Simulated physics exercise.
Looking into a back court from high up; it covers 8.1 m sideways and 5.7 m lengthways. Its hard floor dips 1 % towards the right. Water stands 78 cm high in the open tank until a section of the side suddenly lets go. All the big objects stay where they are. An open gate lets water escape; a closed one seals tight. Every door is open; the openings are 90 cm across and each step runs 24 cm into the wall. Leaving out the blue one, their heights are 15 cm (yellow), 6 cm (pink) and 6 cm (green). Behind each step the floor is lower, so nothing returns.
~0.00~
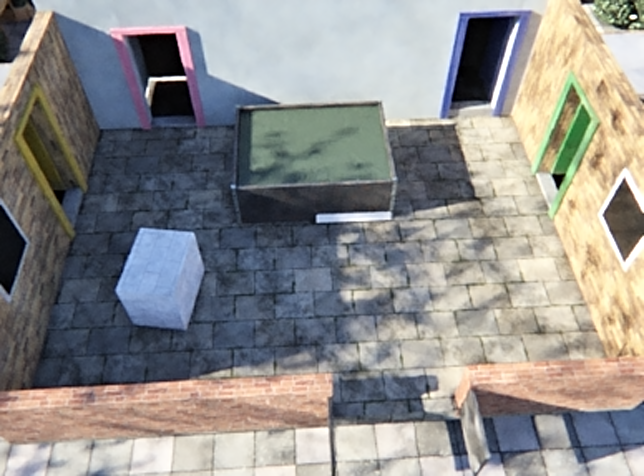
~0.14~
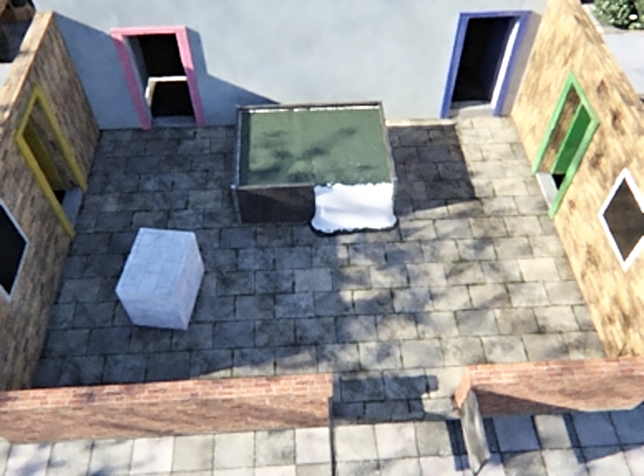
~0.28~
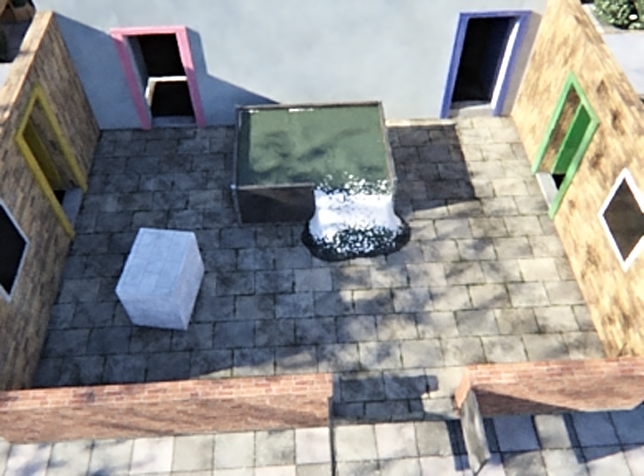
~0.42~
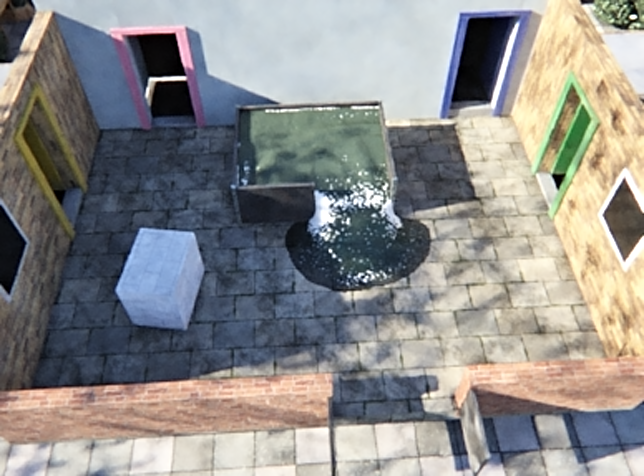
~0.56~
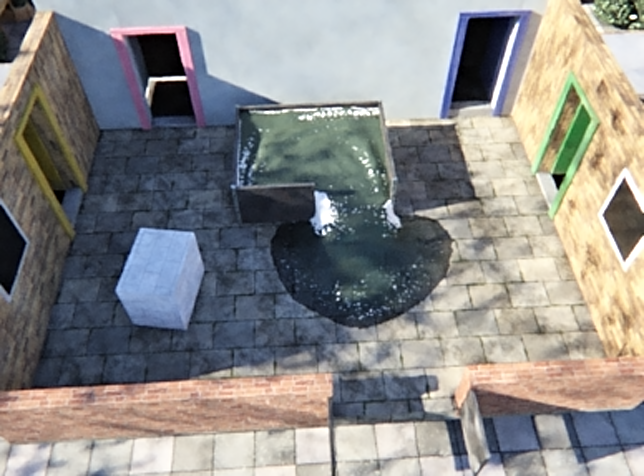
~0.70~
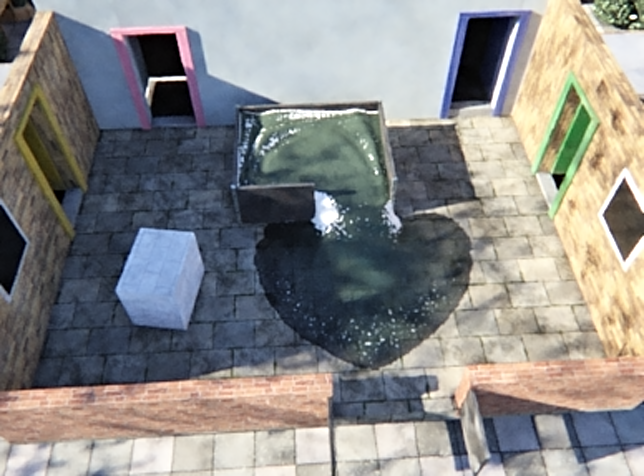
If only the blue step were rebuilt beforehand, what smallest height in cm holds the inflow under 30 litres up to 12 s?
About 9.5 cm.
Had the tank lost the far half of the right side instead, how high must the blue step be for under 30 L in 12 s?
Then roughly 31 cm.
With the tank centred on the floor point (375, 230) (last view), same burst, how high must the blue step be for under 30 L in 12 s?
About 15 cm.
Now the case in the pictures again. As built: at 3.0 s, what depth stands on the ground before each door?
Depths in cm: Yellow 0, pink 0, blue 0, green 0.
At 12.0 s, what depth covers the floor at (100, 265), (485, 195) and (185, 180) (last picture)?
In that order: 2, 5 and 5 cm.
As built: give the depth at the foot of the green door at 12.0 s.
About 9.0 cm.
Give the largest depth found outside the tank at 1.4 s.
Roughly 44 cm.
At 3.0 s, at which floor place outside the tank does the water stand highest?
Near (607, 385).
After 1.4 s water covers 30 % of the floor, deepest (44 cm) near (365, 223); it has not reached the blue door.
After 3.0 s water covers 45 % of the floor, deepest (34 cm) near (607, 385); it has not reached the blue door.
After 12.0 s water covers 95 % of the floor, deepest (10 cm) near (607, 385); 9 cm at the blue door, 0 litres in over its 19 cm step.
At the blue door as built, the water arrived by 4.9 s and peaked near 15 cm at 5.8 s.
Run again over the same 12 s with other heights there, 55 litres in over 8 cm, 18 litres over 10.5 cm. The limit of 30 litres is kept from about 9.5 cm up.
